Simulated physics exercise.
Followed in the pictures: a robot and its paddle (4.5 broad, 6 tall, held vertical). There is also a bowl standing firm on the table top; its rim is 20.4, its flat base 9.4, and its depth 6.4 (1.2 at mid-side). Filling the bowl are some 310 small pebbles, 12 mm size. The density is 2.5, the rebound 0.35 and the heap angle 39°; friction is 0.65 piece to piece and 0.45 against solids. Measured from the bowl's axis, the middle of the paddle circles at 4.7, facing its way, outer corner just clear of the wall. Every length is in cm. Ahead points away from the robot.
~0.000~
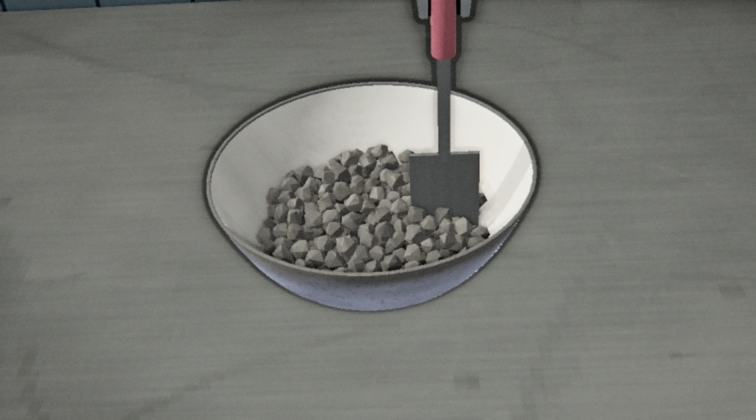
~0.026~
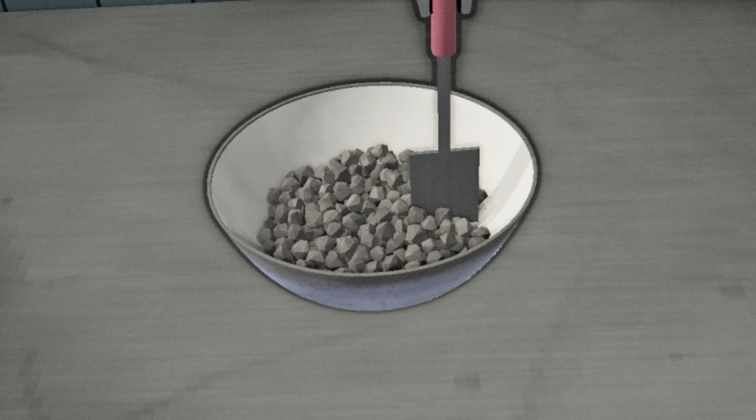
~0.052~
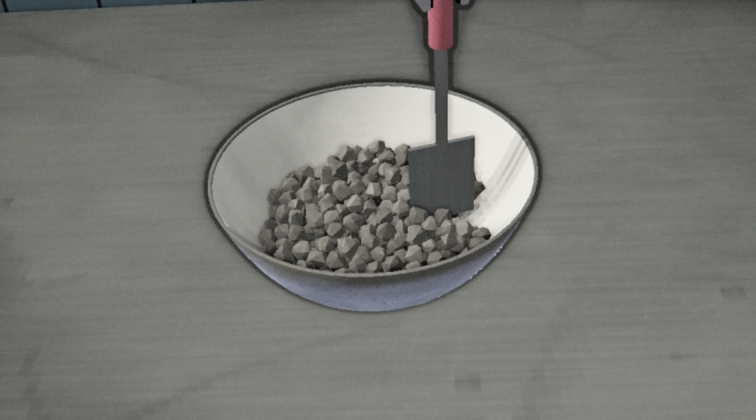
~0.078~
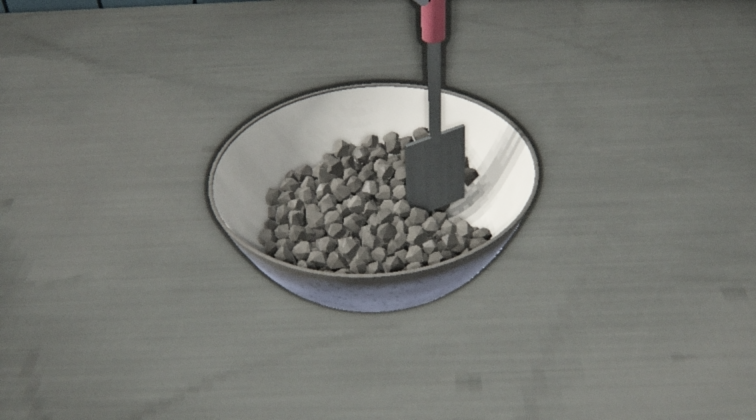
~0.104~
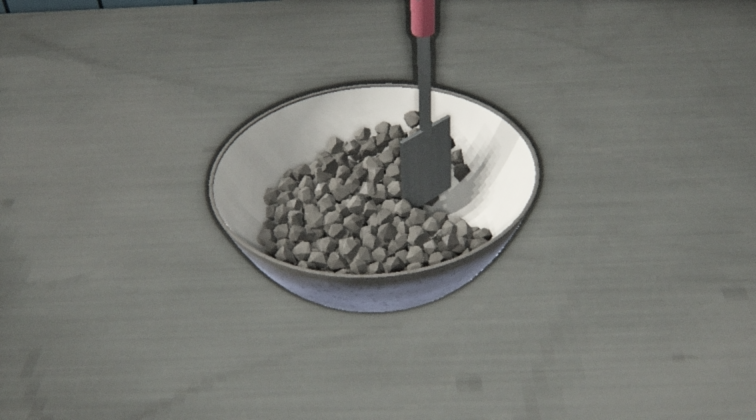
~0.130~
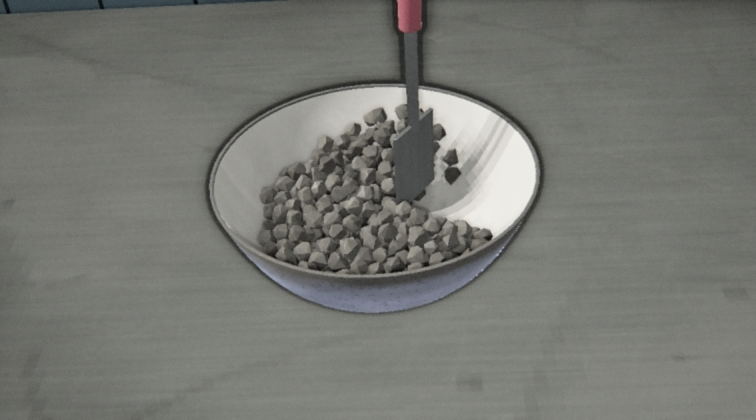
A robot's upright paddle with a red handle sweeping away and leftward through small grey pebbles in a white bowl, turning as it pushes.
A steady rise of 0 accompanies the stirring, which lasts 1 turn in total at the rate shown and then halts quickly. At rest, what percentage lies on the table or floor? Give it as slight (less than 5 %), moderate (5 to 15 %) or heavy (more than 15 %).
It is moderate.
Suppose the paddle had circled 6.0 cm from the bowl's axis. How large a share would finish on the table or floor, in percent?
Close to 10 in a hundred then.
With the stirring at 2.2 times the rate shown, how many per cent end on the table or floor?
Roughly 40 per cent.
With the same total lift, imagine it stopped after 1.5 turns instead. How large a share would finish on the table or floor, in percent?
Roughly 15 percent would end up there.
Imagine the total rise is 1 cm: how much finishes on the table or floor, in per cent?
I'd put it at about 5 per cent.
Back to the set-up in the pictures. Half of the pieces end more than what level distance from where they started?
Around 9 centimetres.
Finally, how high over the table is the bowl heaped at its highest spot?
I'd say close to 7.0 centimetres.
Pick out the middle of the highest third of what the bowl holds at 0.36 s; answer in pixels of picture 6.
About (276, 220) in the last picture.
By 0.36 s, 173° round, highest piece 8 above the table; 312 in the bowl, 1 in flight or on the tool.
By 0.60 s, 291° round, highest piece 8 above the table; 297 in the bowl, 9 on the table or floor, 7 in flight or on the tool.
By 0.91 s, 0° round, highest piece 6 above the table; 287 in the bowl, 26 on the table or floor.
By 1.61 s, 0° round, highest piece 6 above the table; 287 in the bowl, 26 on the table or floor.
Final count, 287 in the bowl, 26 on the table or floor. That is 8 % on the table or floor.
